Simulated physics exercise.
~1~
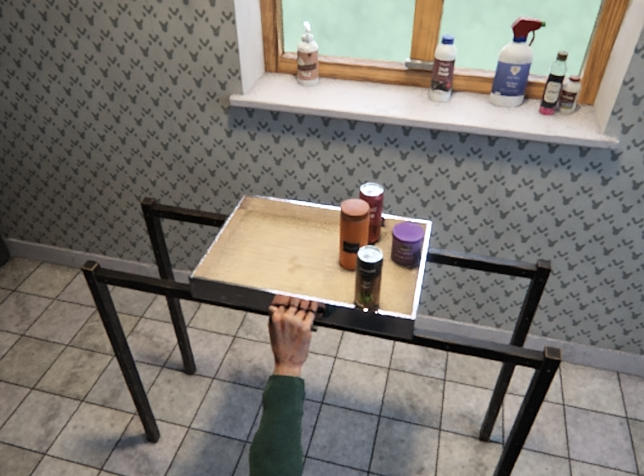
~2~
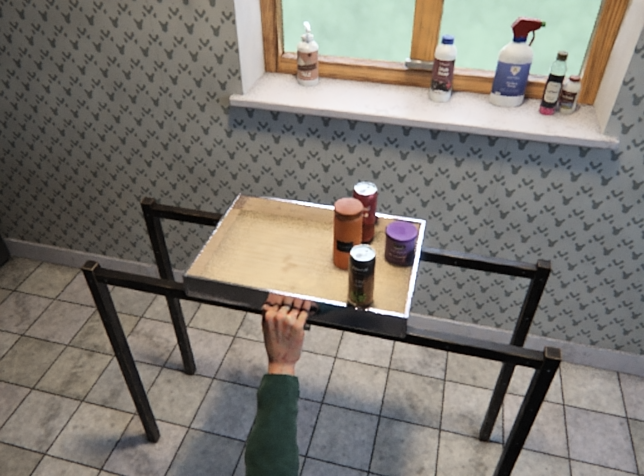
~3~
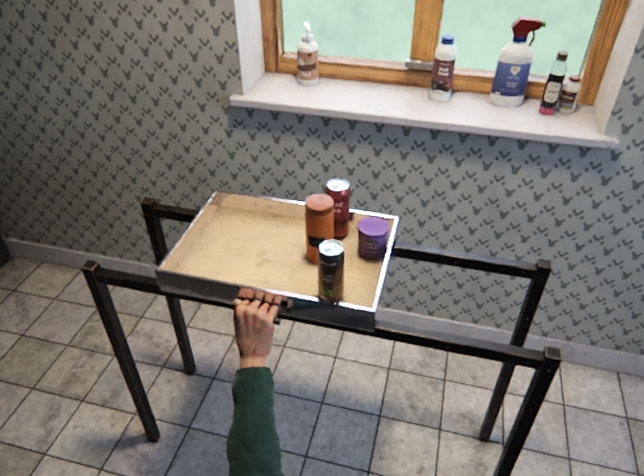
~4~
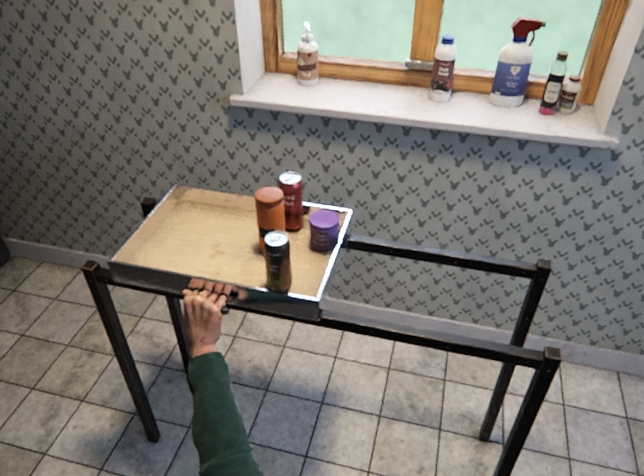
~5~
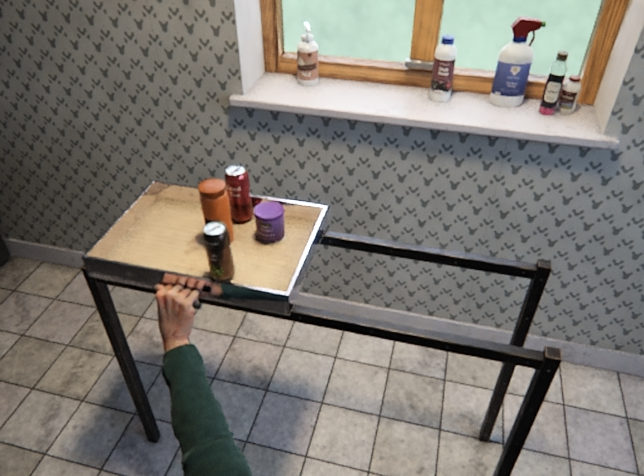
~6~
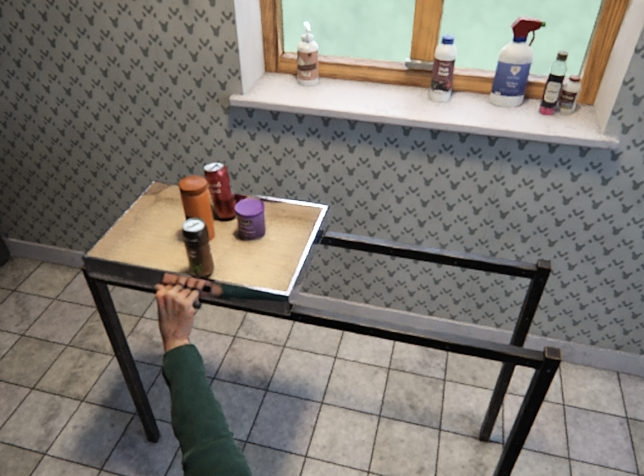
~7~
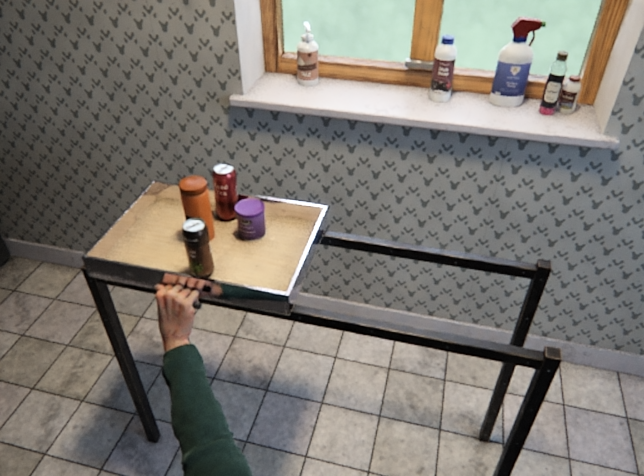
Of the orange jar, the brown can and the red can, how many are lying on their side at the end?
None of them are. The orange jar, the brown can and the red can are all still standing upright on the tray.
Hand in a green sleeve sliding a tray left to the frame's end, its cans, jar and purple tin shifting left, all staying upright.
